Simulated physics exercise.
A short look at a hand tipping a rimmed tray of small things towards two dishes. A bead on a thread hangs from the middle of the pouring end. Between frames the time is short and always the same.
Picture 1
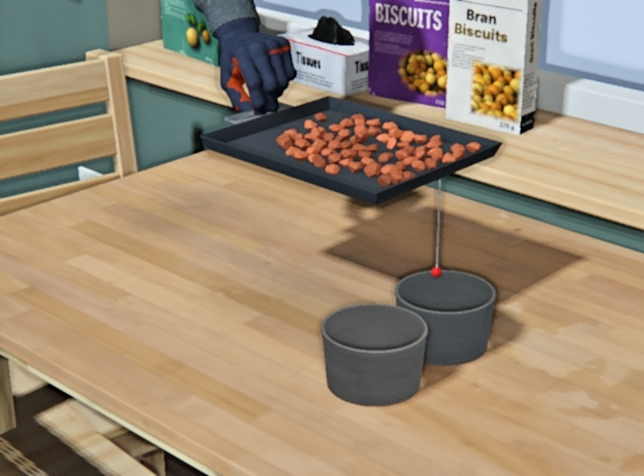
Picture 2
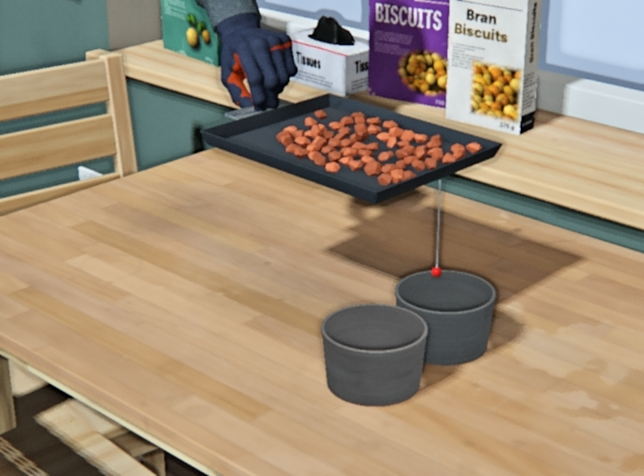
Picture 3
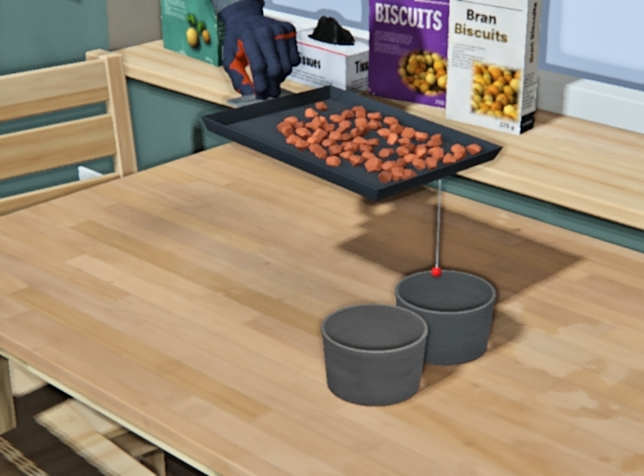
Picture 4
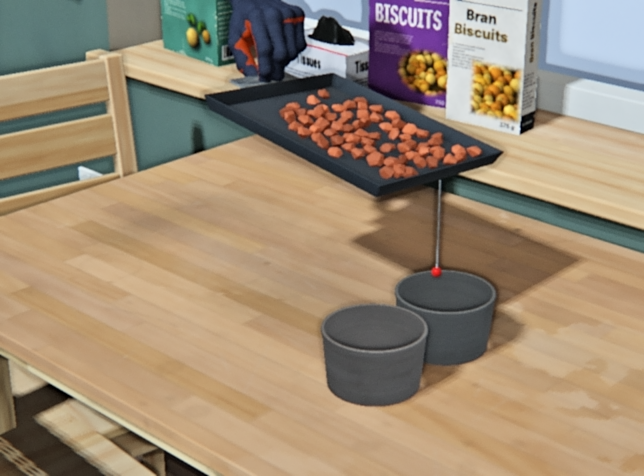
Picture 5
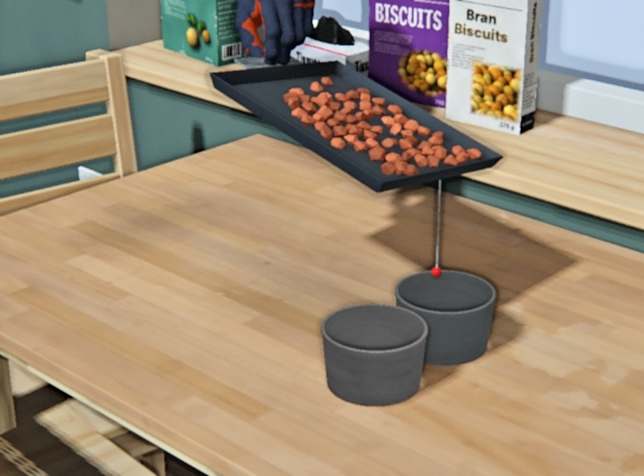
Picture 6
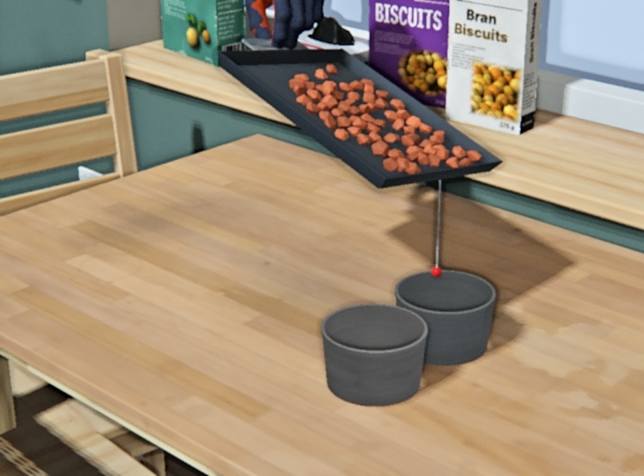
In the video, a gloved hand raises the far end of a dark rimmed tray of reddish-brown bits, tilting it gradually more steeply towards its right corner, while two grey dishes and a red bead on a thread stay still.
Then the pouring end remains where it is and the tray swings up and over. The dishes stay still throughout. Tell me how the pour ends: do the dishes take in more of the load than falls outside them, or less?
The catch is going to fall below what is lost.
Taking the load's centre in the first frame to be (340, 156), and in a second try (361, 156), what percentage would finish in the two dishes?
Around 10 percent the first time and around 10 percent the second time.
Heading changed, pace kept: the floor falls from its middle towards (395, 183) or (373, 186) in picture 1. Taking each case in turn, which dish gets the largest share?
Going by the two slopes in order, it's the left-side one and then the left-side one.
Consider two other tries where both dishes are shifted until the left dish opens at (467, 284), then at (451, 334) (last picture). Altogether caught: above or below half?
Well, the bulk the first time and the minor share the second time.
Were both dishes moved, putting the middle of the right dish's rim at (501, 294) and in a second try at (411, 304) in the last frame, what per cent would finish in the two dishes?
Trial 1: 20 percent; trial 2: 0 percent.
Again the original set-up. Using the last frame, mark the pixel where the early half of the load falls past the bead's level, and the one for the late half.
At about (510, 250), then at (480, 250).
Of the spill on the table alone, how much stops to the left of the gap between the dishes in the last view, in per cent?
0 in a hundred, roughly.
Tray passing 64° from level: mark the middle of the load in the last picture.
The load's middle is around (464, 147).
Soon after the last picture, tray tipped steeply; nearly all on the tray; a stray few in the air.
A little later, tray tipped past a quarter turn; a stray few on the tray; a small part in the right dish; most outside both; a small part in the air.
Later still, tray tipped past a quarter turn; a small part in the right dish; nearly all outside both.
At rest, tray tipped past a quarter turn; none in the left dish; a small part in the right dish; nearly all outside both.
